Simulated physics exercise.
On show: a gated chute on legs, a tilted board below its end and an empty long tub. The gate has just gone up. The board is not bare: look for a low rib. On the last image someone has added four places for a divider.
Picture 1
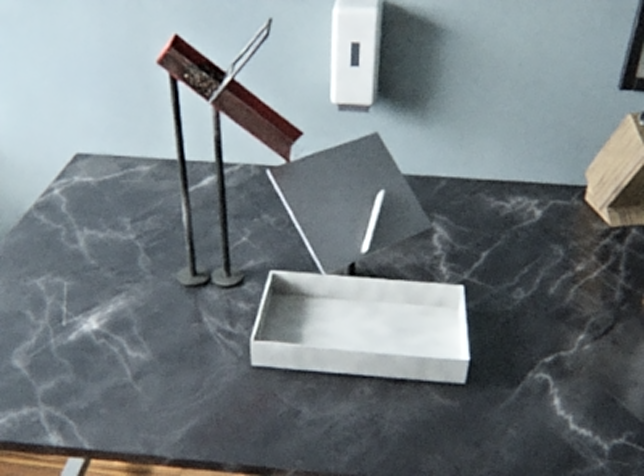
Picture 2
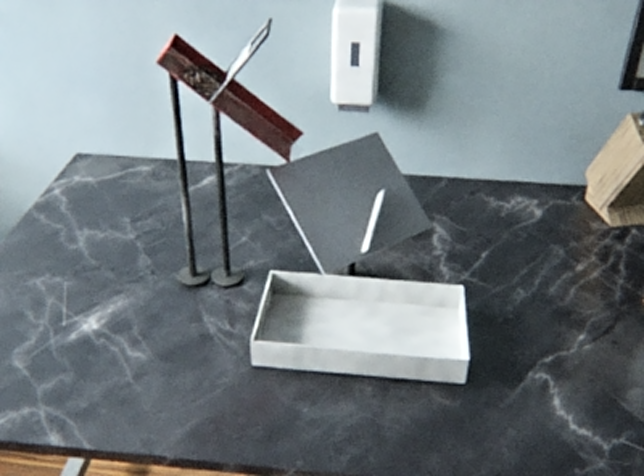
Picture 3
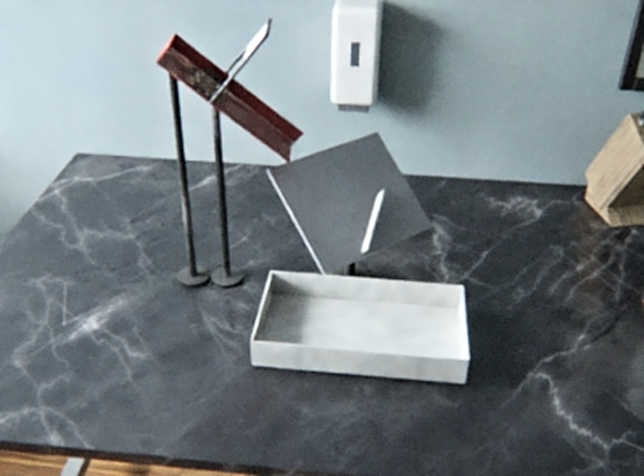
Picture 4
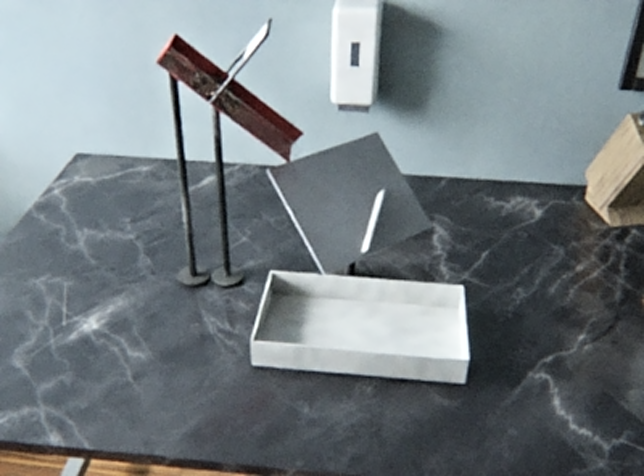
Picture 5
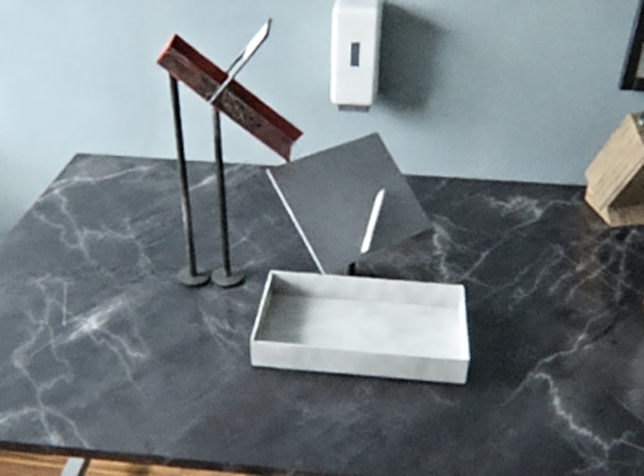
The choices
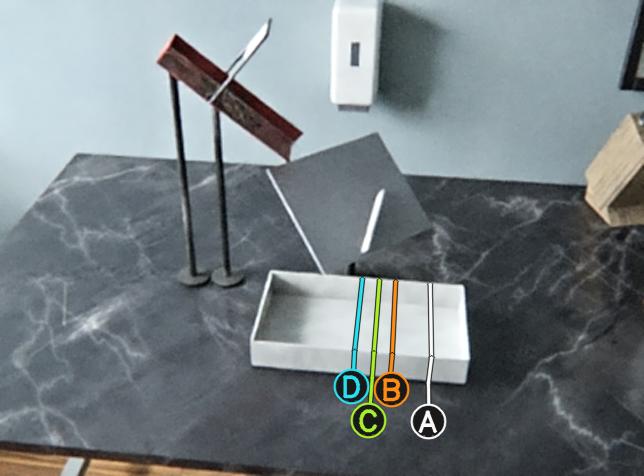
On a dark marbled counter, dark pieces slide slightly down a raised reddish chute.
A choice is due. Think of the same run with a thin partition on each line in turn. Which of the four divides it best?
The answer is line D.
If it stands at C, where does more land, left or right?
More lands on the left.
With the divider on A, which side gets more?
Left.
On the marked copy, line A crosses the front rim at (431, 356); line B crosses the front rim at (392, 353); line C crosses the front rim at (374, 352); line D crosses the front rim at (354, 350).
With A, of what is caught, the whole lot on the left of the divider, none at all on the right.
With B, of what is caught, the whole lot on the left of the divider, none at all on the right.
With C, of what is caught, all but a few on the left of the divider, a small share on the right.
With D, of what is caught, close to half on the left of the divider, close to half on the right.
